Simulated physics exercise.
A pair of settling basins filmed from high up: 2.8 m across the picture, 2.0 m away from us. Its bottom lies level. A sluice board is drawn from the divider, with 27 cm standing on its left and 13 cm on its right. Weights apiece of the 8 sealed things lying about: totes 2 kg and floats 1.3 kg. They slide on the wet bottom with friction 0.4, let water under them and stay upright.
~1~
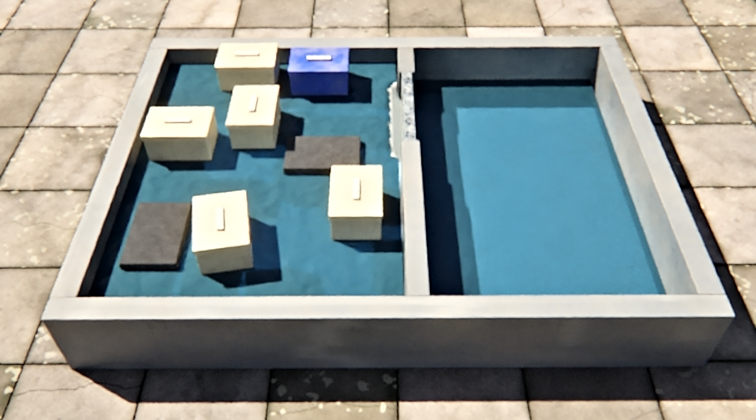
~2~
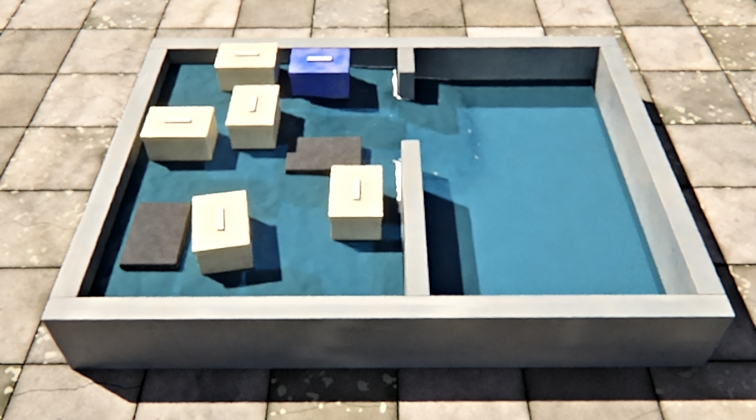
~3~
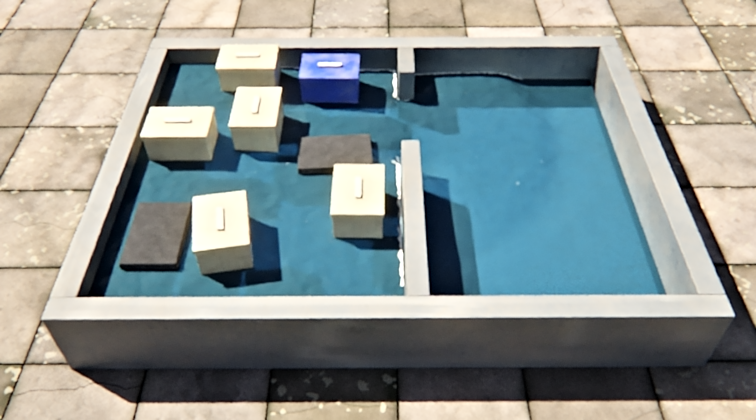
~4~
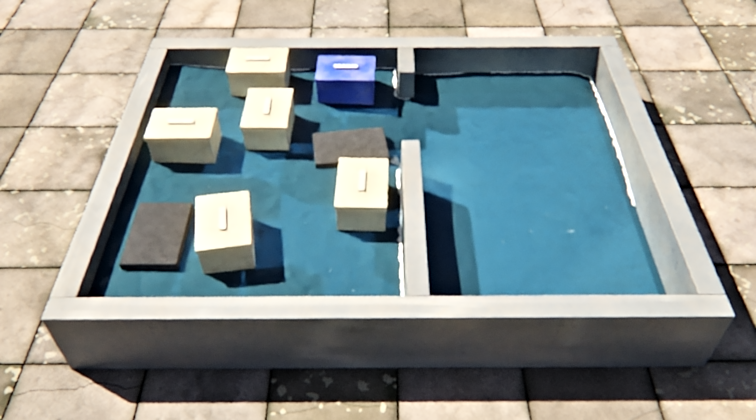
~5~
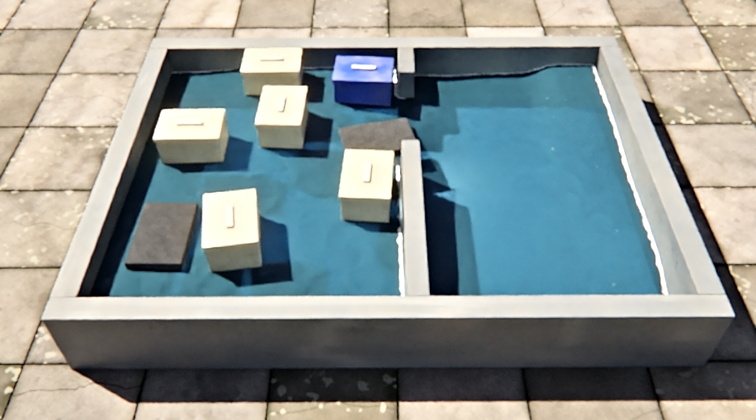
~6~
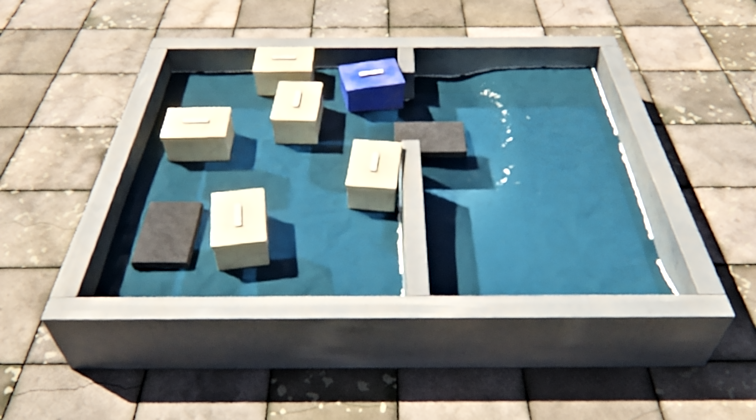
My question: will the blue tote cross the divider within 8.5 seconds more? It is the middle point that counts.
Blue tote gets past.
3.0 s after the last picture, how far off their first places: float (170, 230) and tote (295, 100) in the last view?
In that order: 5 cm, 30 cm.
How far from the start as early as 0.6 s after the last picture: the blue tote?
About 60 cm.
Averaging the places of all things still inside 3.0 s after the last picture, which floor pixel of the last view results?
Near (333, 185).
Then, 0.6 s after the last picture the blue tote is near (413, 95), 0.6 m from its start, afloat; 2 of 8 are over the mark; 8 afloat.
Then, 3.0 s after the last picture the blue tote is near (493, 160), 1.3 m from its start, afloat; 2 of 8 are over the mark; 8 afloat.
Then, 5.5 s after the last picture the blue tote is near (608, 126), 1.8 m from its start, afloat; 2 of 8 are over the mark; 8 afloat.
Then, 8.5 s after the last picture the blue tote is near (493, 138), 1.2 m from its start, afloat; 2 of 8 are over the mark; 8 afloat.
